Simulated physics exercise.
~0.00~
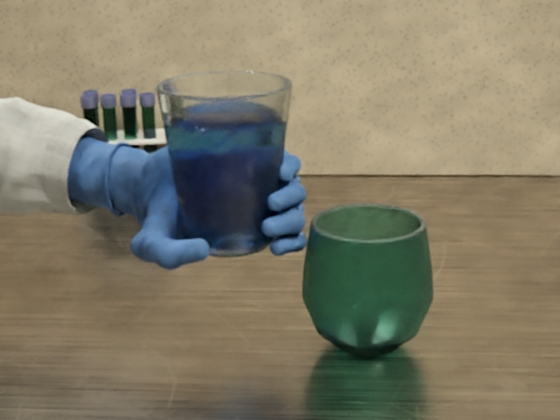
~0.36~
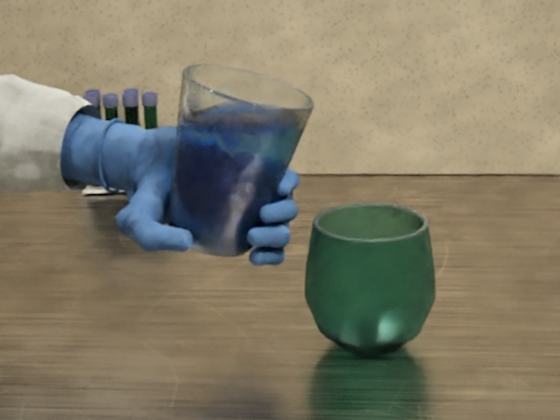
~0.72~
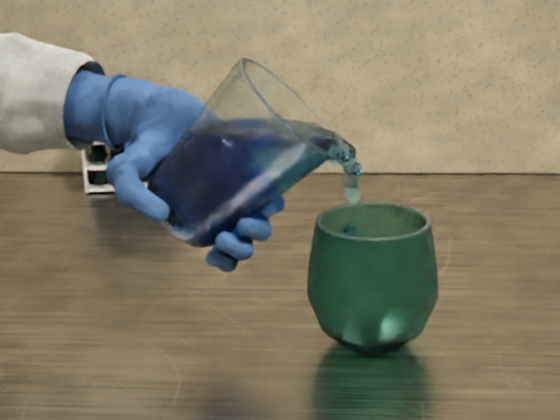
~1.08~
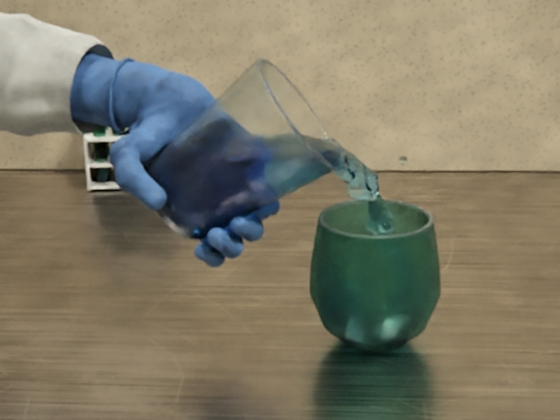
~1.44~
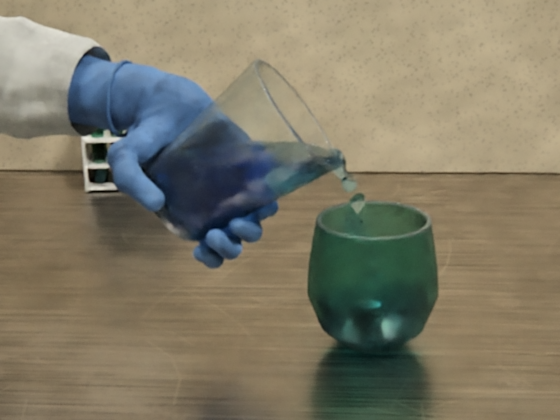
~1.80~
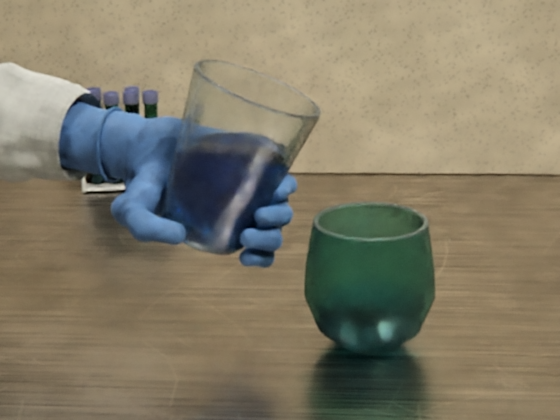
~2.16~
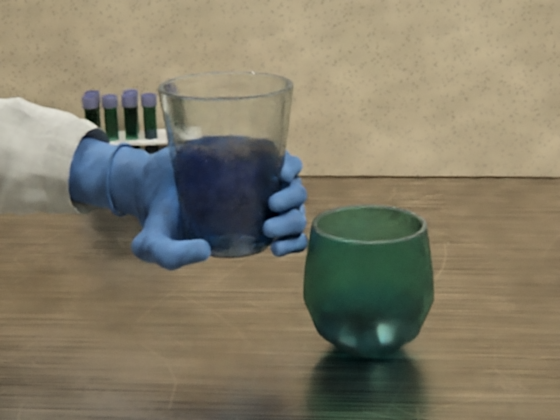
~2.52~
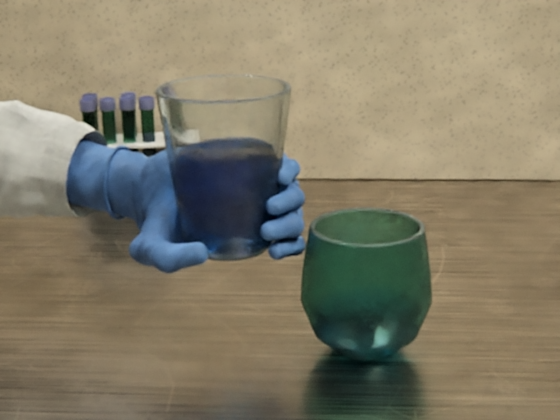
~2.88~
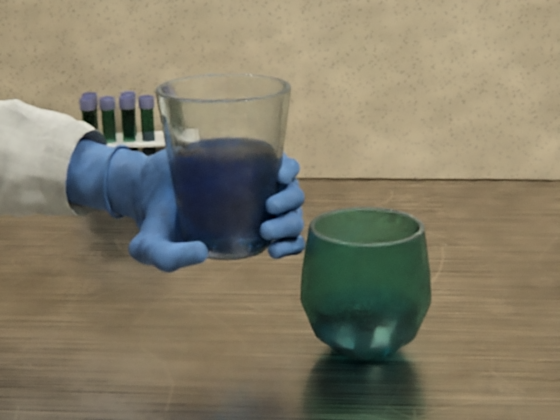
On a wooden counter, a blue-gloved hand holds a clear tumbler of bluish liquid, tilts it rightward and pours some into a green stemless glass, then brings it level again, ending with the tumbler still partly full, held above and left of the green glass.
